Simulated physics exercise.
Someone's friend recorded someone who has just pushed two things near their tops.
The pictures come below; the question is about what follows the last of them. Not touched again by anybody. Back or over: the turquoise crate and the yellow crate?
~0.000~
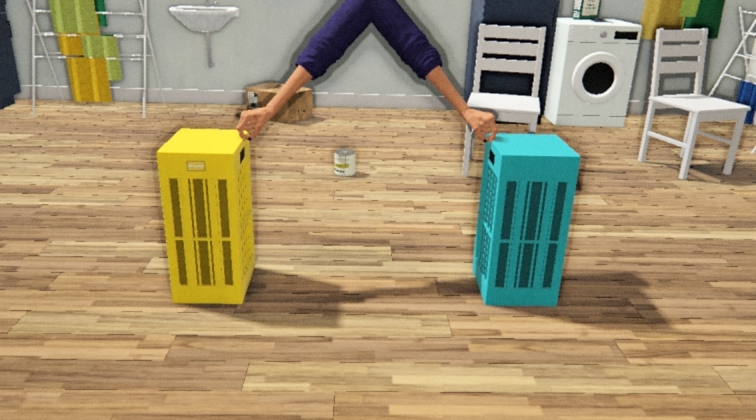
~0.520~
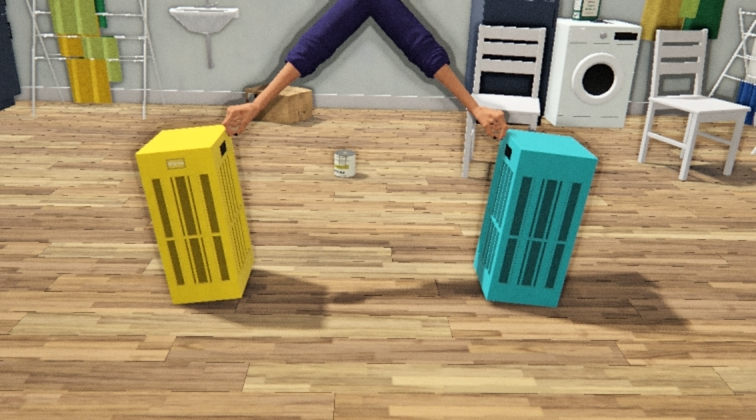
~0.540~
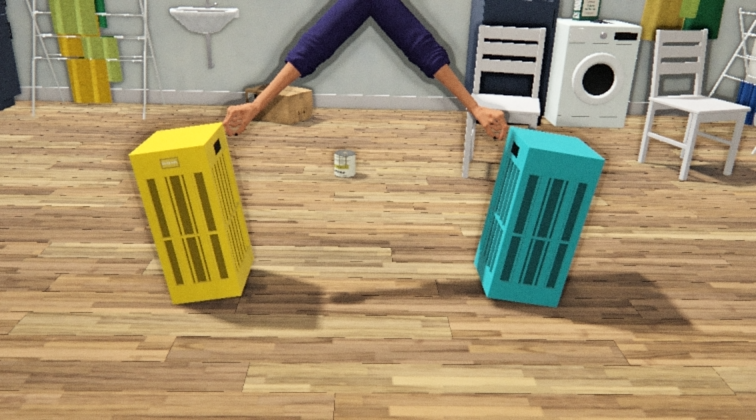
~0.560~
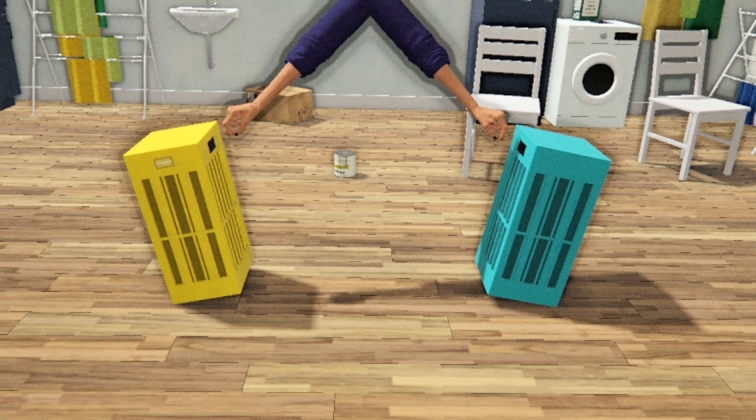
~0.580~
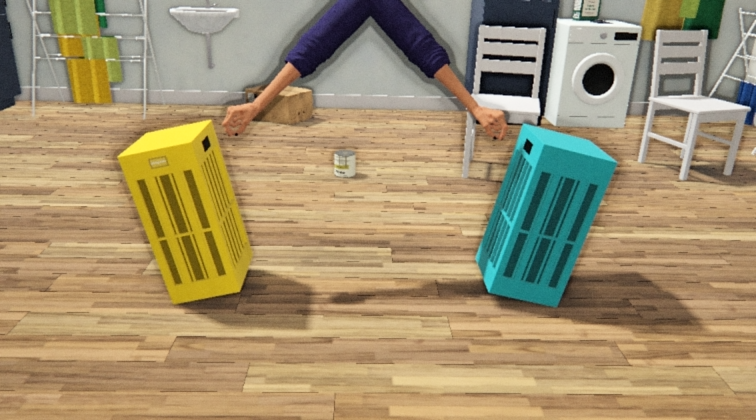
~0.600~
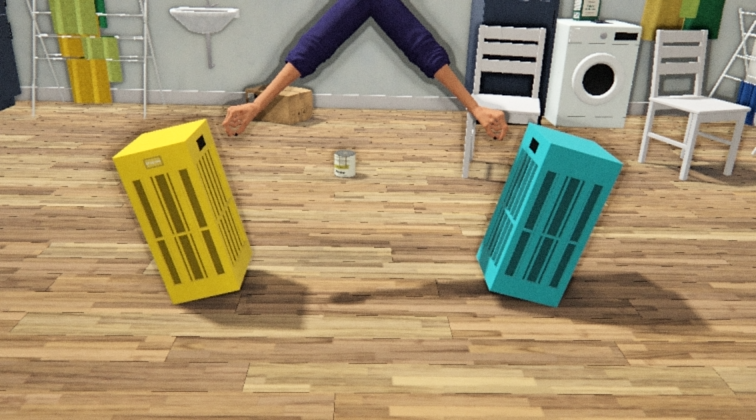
Outcome: The turquoise crate topples, the yellow crate topples.
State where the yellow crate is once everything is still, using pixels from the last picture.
It ends up around (106, 254).
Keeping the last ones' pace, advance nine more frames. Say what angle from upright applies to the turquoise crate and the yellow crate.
About 30 degrees and about 30 degrees.
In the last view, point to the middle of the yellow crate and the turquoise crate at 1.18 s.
First (103, 253), then (627, 258).
After 0.82 s, turquoise crate 35° off upright near (572, 215); yellow crate 32° off upright near (164, 210).
After 1.04 s, turquoise crate 64° off upright near (609, 233); yellow crate 58° off upright near (130, 222).
After 1.18 s, turquoise crate on its side near (627, 258); yellow crate on its side near (103, 253).
In the end (3.5 s), the turquoise crate falls over, near (624, 260); the yellow crate falls over, near (106, 254).
